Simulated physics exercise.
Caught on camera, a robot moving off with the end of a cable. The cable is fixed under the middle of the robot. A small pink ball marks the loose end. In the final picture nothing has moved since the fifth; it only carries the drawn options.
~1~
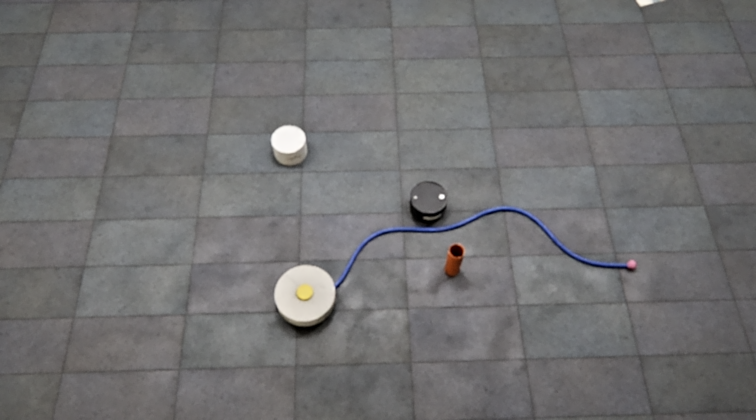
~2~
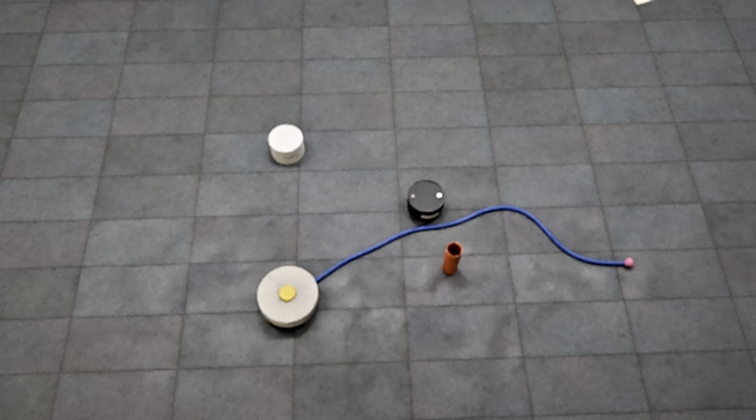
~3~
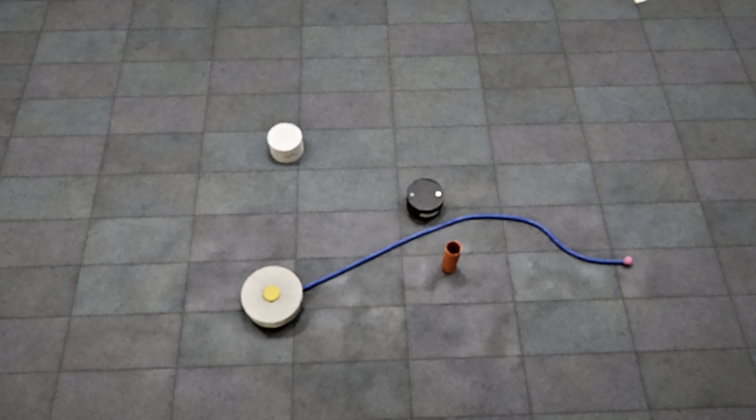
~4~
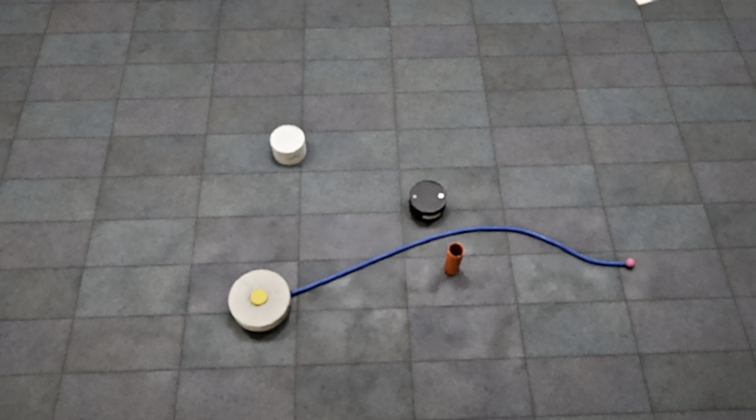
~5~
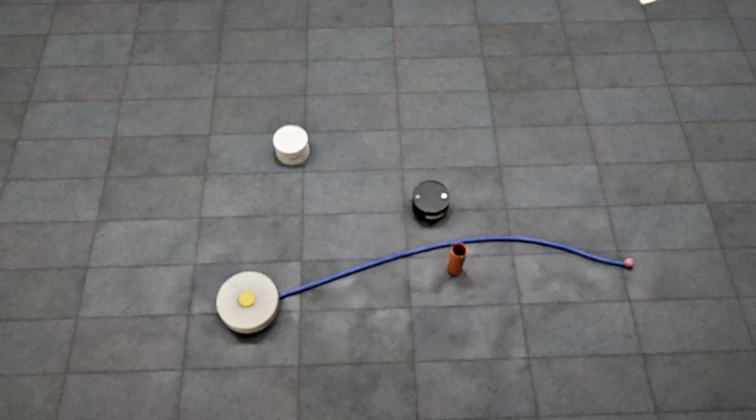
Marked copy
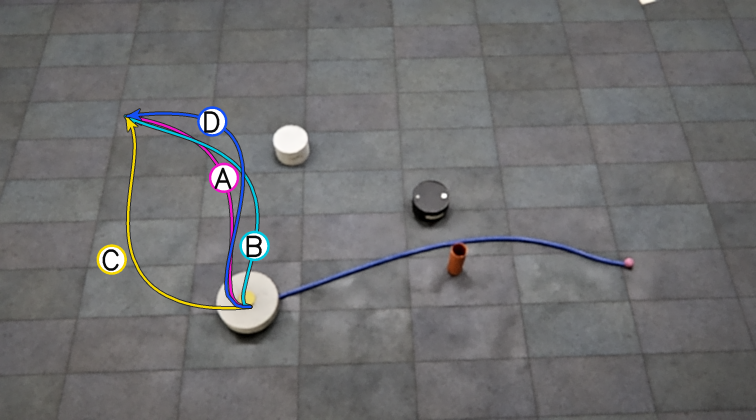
A round, pale robot with a yellow spot on top moved left across the grey tiled floor, pulling a blue cable that gradually straightened behind it and drew closer to an upright orange post.
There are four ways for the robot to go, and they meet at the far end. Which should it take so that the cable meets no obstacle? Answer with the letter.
A.
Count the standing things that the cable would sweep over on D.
It sweeps two.
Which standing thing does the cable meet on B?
The black tub.
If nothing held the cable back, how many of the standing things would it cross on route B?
One.
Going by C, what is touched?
The orange post.
On the marked copy, A from (251, 307) via (226, 183) to (129, 117); B from (251, 307) via (243, 173) to (125, 116); C from (251, 307) via (129, 241) to (126, 117); D from (251, 307) via (243, 168) to (128, 116).
Following A. Soon after the start, robot (230, 208), middle of the cable (414, 256), free end (604, 258).
Later, robot (187, 132), middle of the cable (344, 210), free end (526, 251).
In the end, robot (122, 111), middle of the cable (280, 175), free end (447, 235); nothing has been touched.
As for the rest, B meets the black tub; C meets the orange post; D meets the white tub and black tub.
